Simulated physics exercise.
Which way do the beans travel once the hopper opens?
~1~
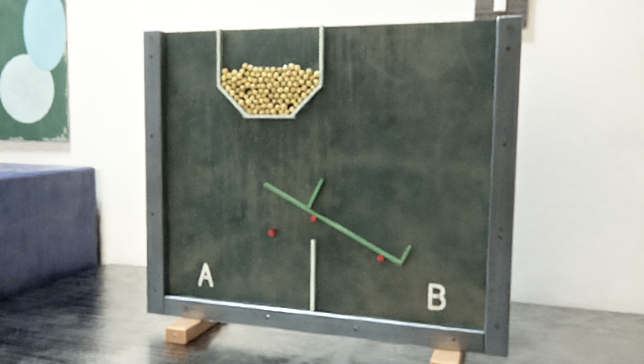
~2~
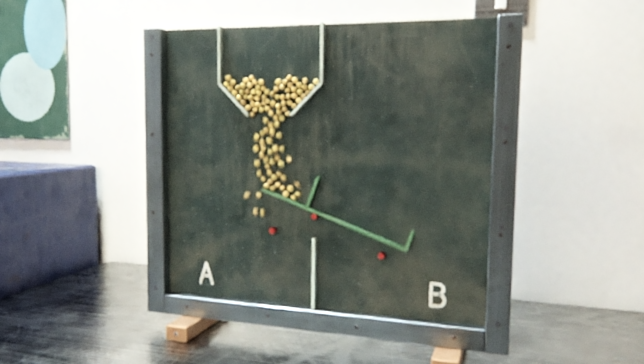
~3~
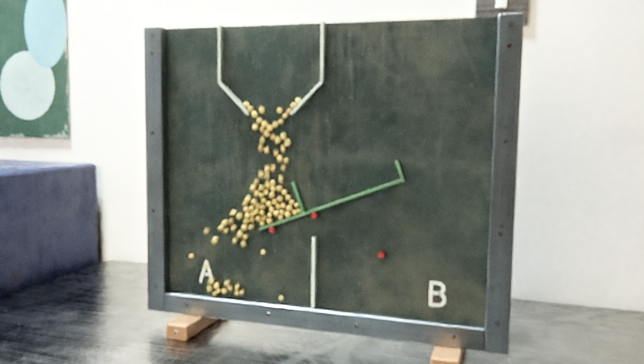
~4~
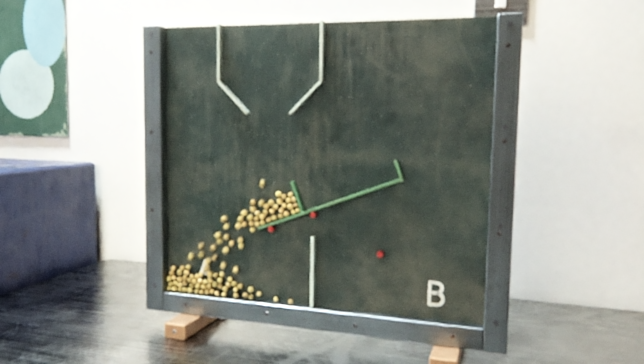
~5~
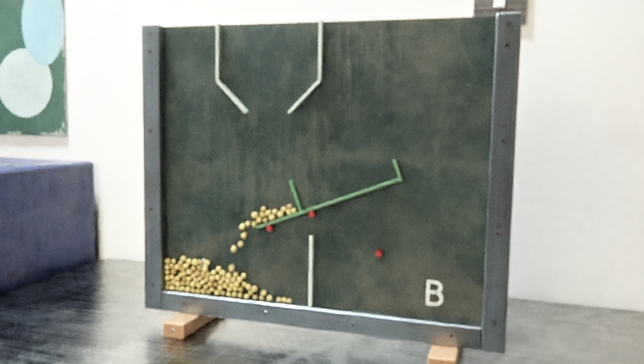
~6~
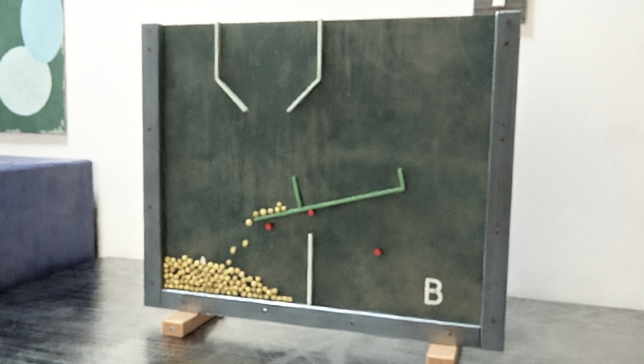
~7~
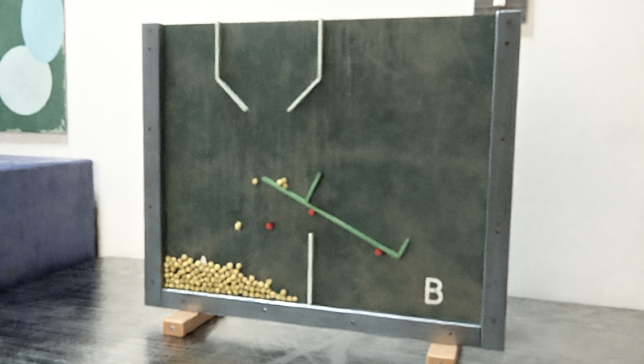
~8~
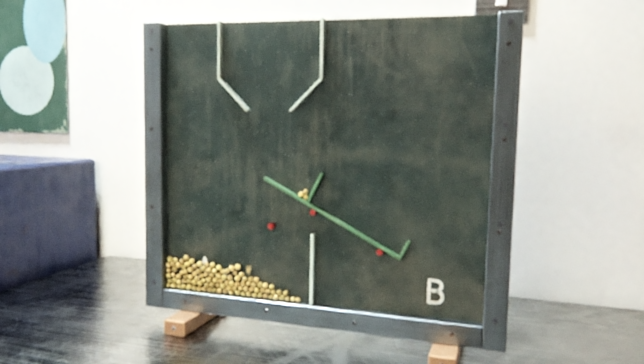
The beans move down, falling from the hopper onto the green tray and mostly ending up in the bin at the lower left.
